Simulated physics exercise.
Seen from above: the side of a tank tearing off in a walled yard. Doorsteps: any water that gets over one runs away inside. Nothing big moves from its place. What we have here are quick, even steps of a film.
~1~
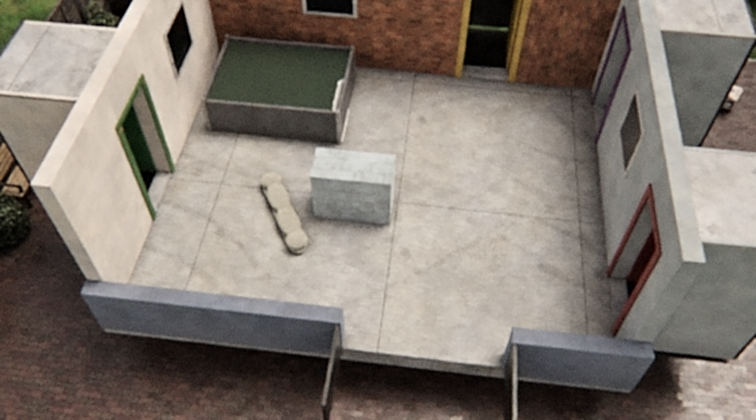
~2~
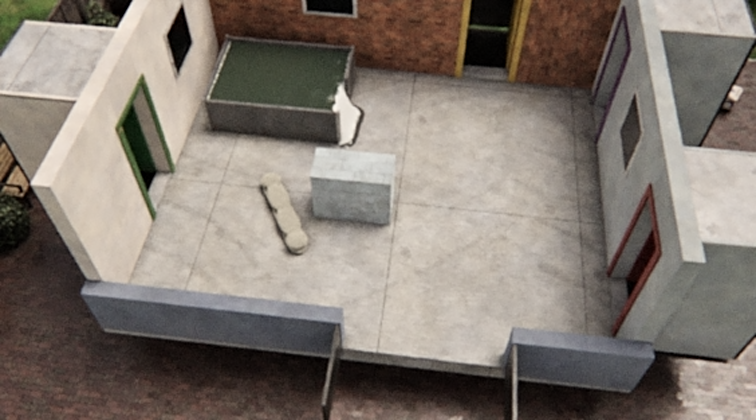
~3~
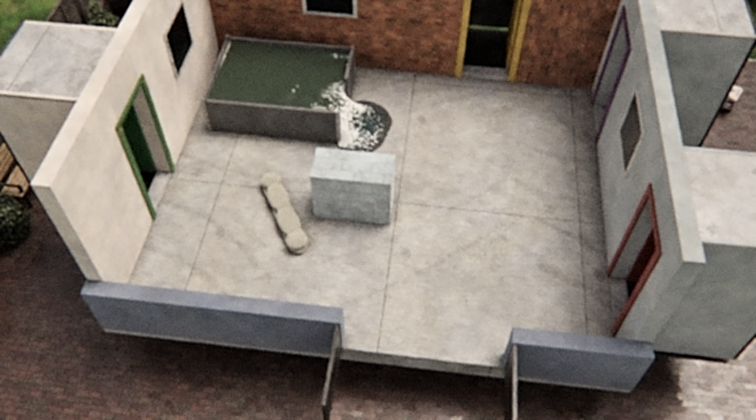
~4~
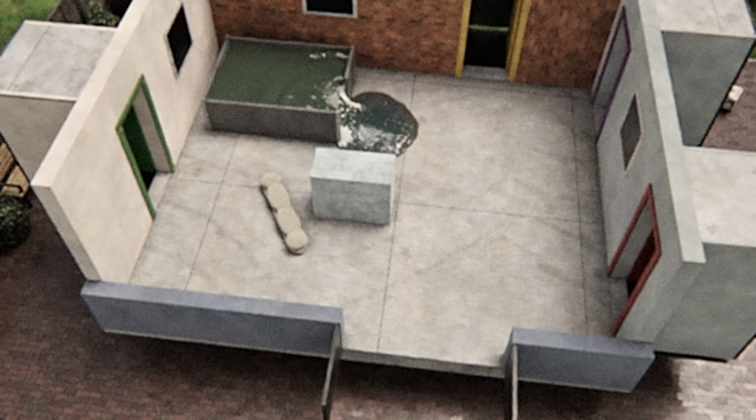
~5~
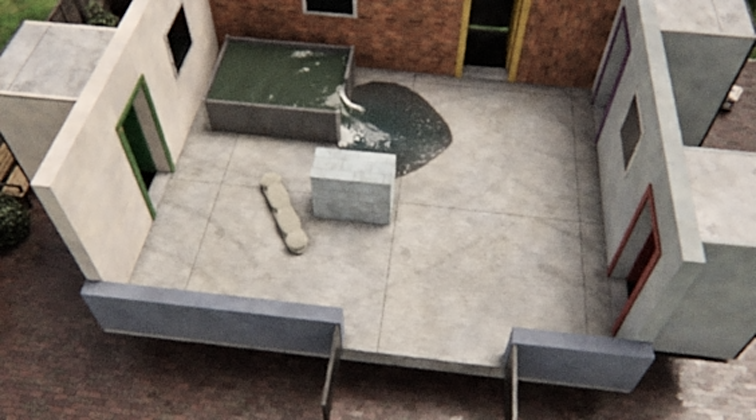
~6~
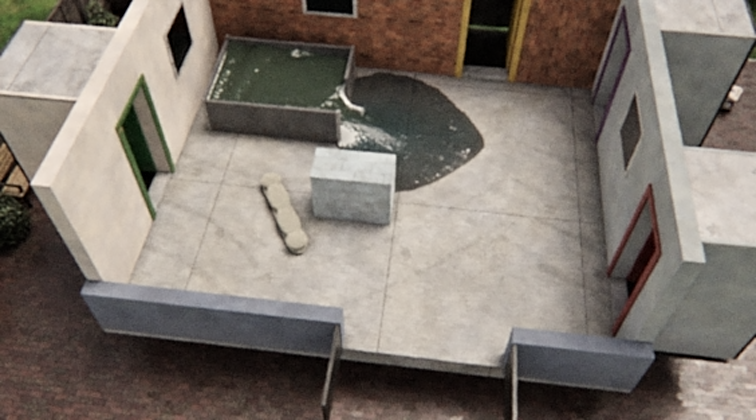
The video shows a walled concrete yard seen from above, where the side of a tank of dark green water tears open at its right end and water pours out, spreading rightward across the floor behind a pale block.
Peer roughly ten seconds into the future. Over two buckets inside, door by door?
Outcome: Yellow door: Not over the line on that one. Red door: Over the line on that one. Purple door: Over the line on that one. Green door: Not over the line on that one.
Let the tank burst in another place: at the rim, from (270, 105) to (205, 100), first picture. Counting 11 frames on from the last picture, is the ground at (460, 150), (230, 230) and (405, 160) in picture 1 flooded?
The first point is spared, the second soaked, the third spared.
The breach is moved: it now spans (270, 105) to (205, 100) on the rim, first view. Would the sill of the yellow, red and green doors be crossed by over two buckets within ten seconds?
The yellow door stays within the limit, the red door tops the limit, and the green door tops the limit.
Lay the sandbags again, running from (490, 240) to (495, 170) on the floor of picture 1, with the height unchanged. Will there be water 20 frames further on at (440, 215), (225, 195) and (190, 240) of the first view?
Spot one: Drenched; spot two: Still bare; spot three: Still bare.
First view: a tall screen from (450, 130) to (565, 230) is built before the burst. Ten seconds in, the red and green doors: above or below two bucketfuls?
Red exceeds the limit; green falls short.
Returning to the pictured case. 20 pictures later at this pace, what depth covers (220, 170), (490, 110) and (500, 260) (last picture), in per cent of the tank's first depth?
Going in order, roughly 0, 4 and 4 %.
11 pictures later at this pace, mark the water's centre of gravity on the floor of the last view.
Point: (359, 122).
A moment on, water covers 30 % of the floor; the yellow door wet at the sill, nothing in, the red door not reached, the purple door not reached, the green door not reached.
Next, water covers 45 % of the floor; the yellow door wet at the sill, nothing in, the red door not reached, the purple door under two buckets in, the green door not reached.
Then, water covers 50 % of the floor; the yellow door wet at the sill, nothing in, the red door over two buckets in, the purple door far over two buckets in, the green door not reached.
Later, water covers 60 % of the floor; the yellow door under two buckets in, the red door far over two buckets in, the purple door far over two buckets in, the green door not reached.
In the end, water covers 75 % of the floor; the yellow door under two buckets in, the red door far over two buckets in, the purple door far over two buckets in, the green door not reached.
